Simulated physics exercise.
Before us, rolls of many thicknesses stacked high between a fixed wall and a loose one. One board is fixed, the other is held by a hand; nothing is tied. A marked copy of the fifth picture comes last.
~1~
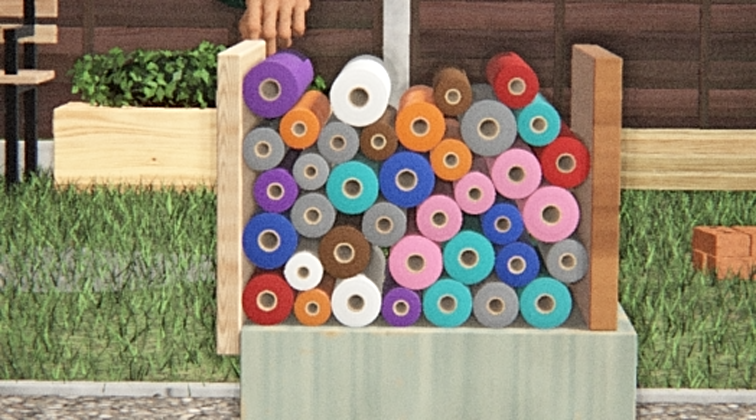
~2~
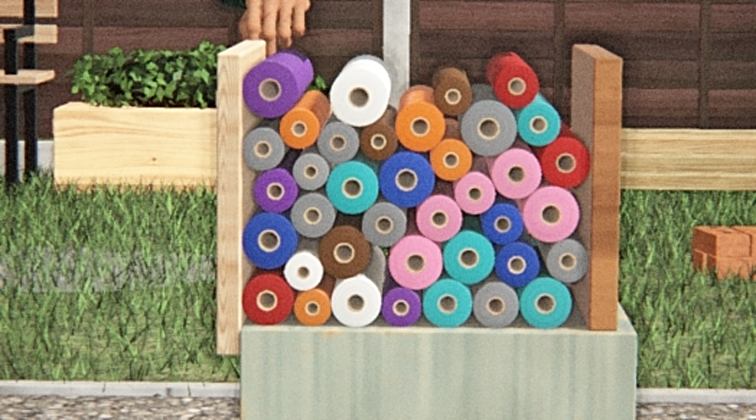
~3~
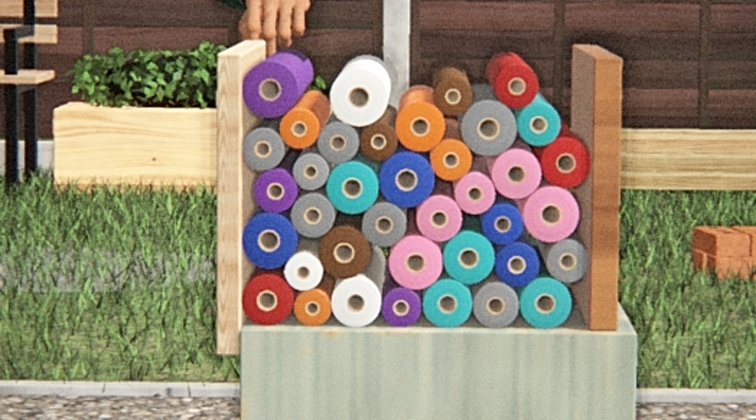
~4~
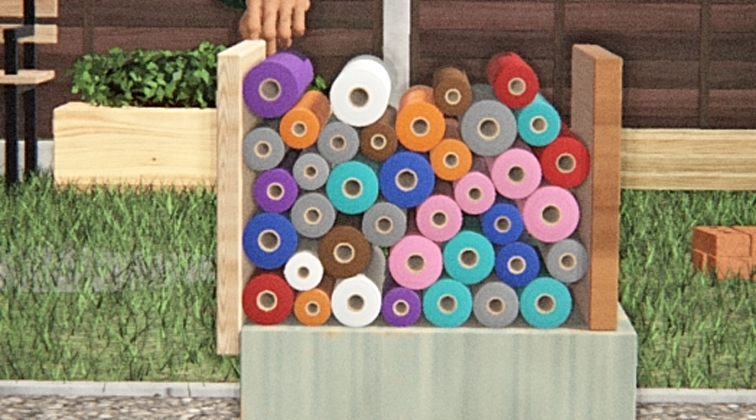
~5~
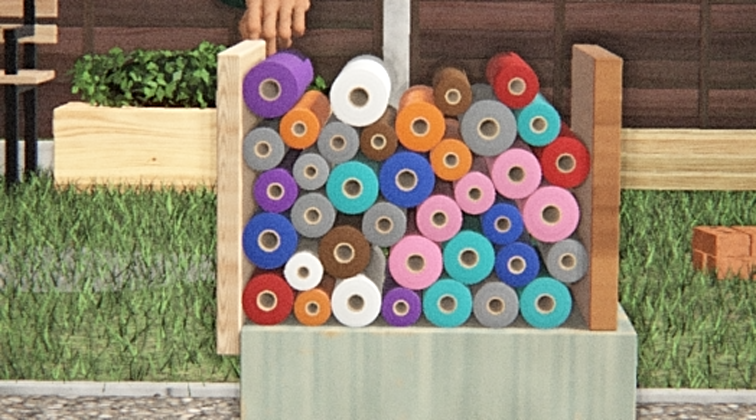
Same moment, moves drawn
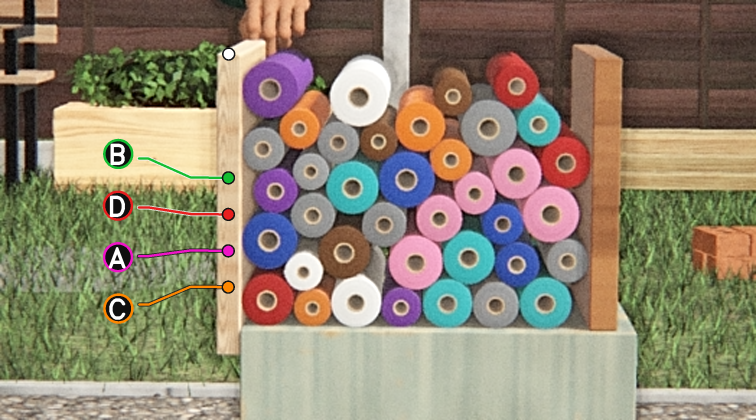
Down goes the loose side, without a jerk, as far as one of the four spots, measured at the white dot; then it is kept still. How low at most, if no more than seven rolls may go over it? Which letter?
It can be let down to A.
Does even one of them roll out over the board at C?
Yes.
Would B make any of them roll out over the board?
At B: Yes.
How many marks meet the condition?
Three of the four.
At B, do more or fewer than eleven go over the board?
At B, fewer than eleven.
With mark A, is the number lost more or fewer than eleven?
At A, fewer than eleven.
On the marked copy, A at (229, 251); B at (229, 178); C at (228, 288); D at (229, 215); the white dot at (229, 54).
Following A. Soon after the start, top of the board (241, 141).
Later, top of the board (241, 241).
In the end, top of the board (241, 250), seven out over the board.
As for the rest, B one out over the board; C more than seven out over the board; D three out over the board.
